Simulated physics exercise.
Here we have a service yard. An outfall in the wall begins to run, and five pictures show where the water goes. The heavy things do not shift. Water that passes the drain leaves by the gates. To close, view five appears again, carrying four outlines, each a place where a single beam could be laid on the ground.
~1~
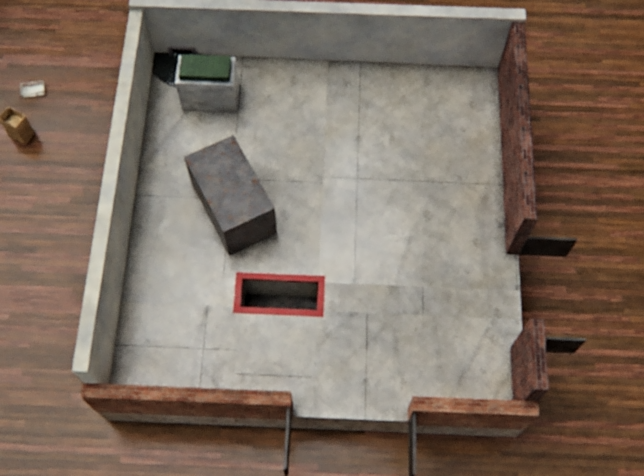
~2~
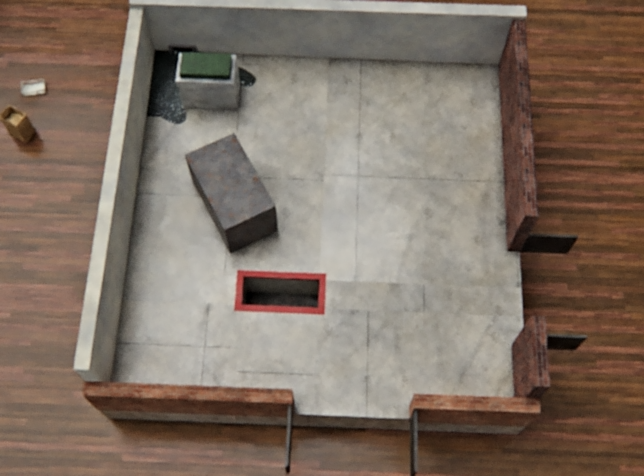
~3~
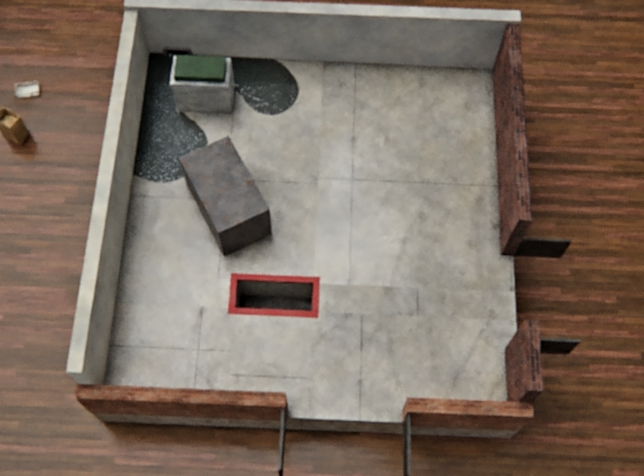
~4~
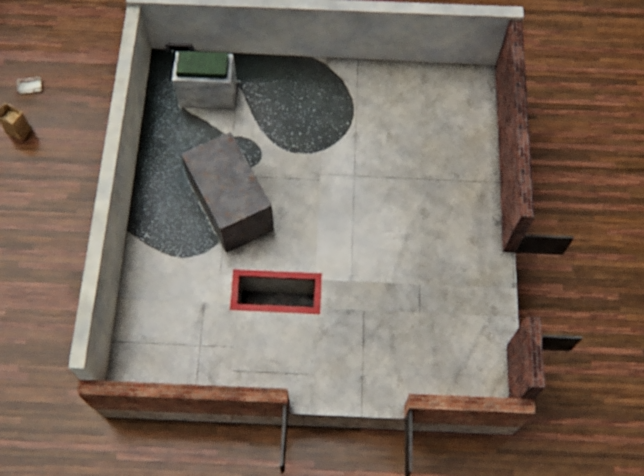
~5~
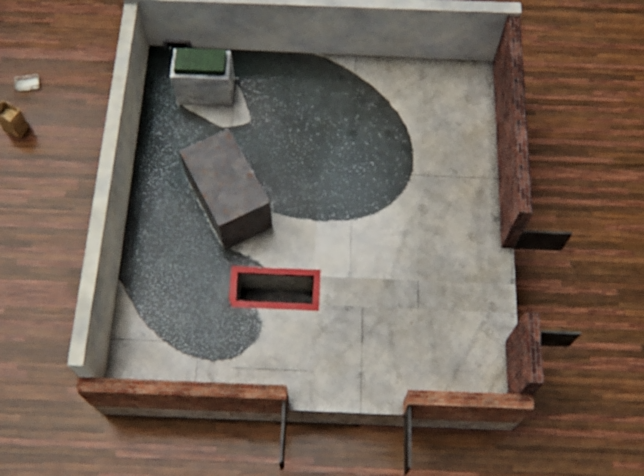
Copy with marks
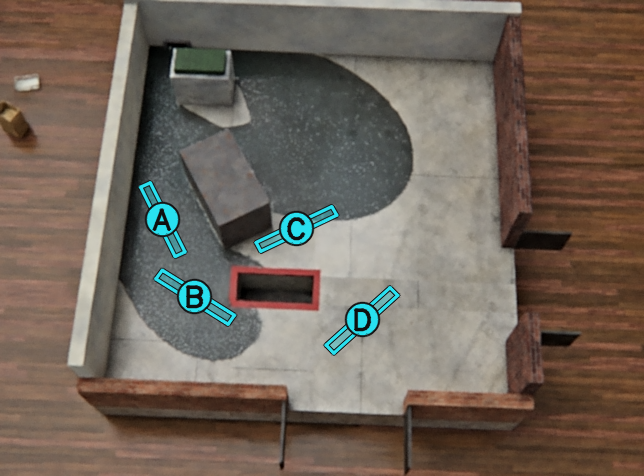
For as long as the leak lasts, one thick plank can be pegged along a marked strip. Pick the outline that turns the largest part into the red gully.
Take B.
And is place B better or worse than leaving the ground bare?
It is better.
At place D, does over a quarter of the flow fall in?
No.
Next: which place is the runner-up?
A.
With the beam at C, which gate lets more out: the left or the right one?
More leaves on the left.
On the marked copy, A from (145, 184) to (180, 254); B from (159, 274) to (231, 319); C from (258, 246) to (334, 210); D from (329, 349) to (393, 291).
For place A, about 20 % of the stream goes into the red gully, about 76 % out by the gates.
For place B, about 31 % of the stream goes into the red gully, about 66 % out by the gates.
For place C, about 14 % of the stream goes into the red gully, about 82 % out by the gates.
For place D, about 15 % of the stream goes into the red gully, about 80 % out by the gates.
